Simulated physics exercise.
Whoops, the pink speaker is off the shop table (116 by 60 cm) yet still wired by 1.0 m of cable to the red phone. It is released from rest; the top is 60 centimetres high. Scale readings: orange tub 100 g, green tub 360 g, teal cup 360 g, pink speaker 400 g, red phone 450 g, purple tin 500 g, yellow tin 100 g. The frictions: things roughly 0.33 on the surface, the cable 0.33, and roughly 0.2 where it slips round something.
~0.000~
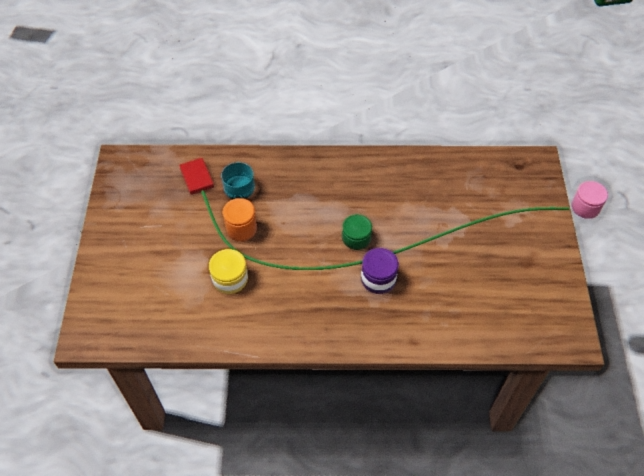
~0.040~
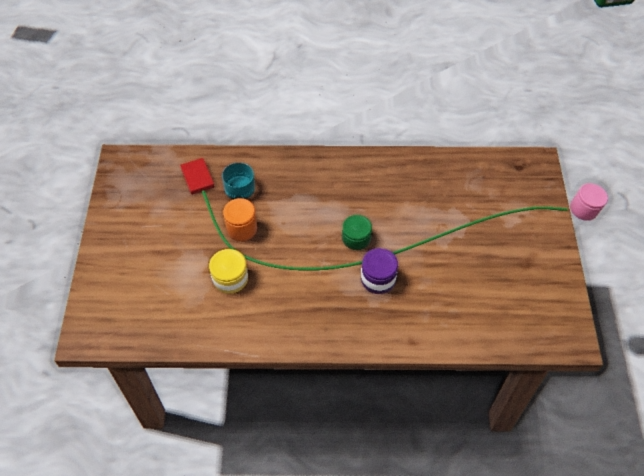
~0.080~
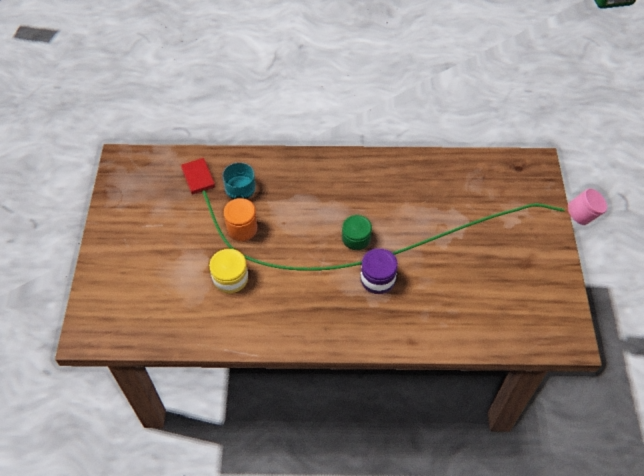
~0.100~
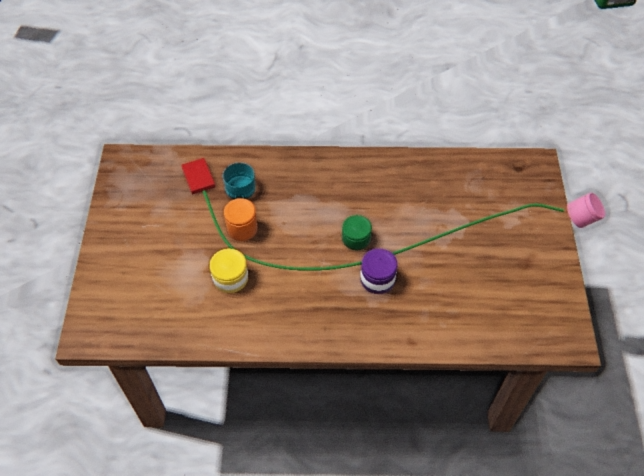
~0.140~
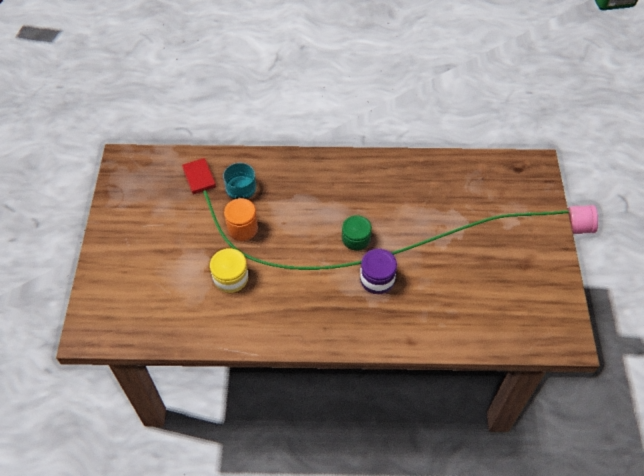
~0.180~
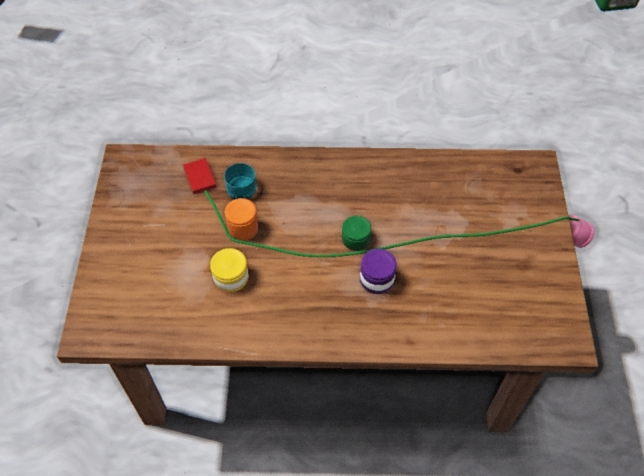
A brown wooden table stands on a pale, mottled floor, seen from high above one long side. A flat red object, a teal cup, and orange and yellow tubs sit at left, green and purple containers nearer the middle, and a green cable links the red object to a pink one beyond the right edge. The pink object moves downward, turning, and the cable shifts and straightens somewhat.
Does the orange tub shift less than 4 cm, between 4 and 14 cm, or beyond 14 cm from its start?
It is left far out.
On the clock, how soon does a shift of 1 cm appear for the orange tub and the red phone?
Orange tub 0.22 s; red phone 0.26 s, roughly.
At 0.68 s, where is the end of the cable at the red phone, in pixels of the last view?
At about pixel (233, 200).
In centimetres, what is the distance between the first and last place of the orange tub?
Orange tub: Off the top.
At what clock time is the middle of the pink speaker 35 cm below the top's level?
Never.
By 0.4 s, the cable's tail end at (229, 198); orange tub 30 cm off its start, pink speaker over the edge, red phone 5 cm off its start.
By 0.7 s, the cable's tail end at (233, 200); orange tub over the edge, pink speaker over the edge, red phone 7 cm off its start.
By 0.9 s, the cable's tail end at (236, 201); orange tub over the edge, red phone 7 cm off its start at (219, 191), pink speaker over the edge.
By 1.2 s, the cable's tail end at (236, 201); orange tub over the edge, red phone 7 cm off its start, pink speaker over the edge.
By 2.4 s, the cable's tail end at (236, 201); orange tub over the edge, pink speaker over the edge, red phone 7 cm off its start at (219, 191), green tub 4 cm off its start at (362, 214).
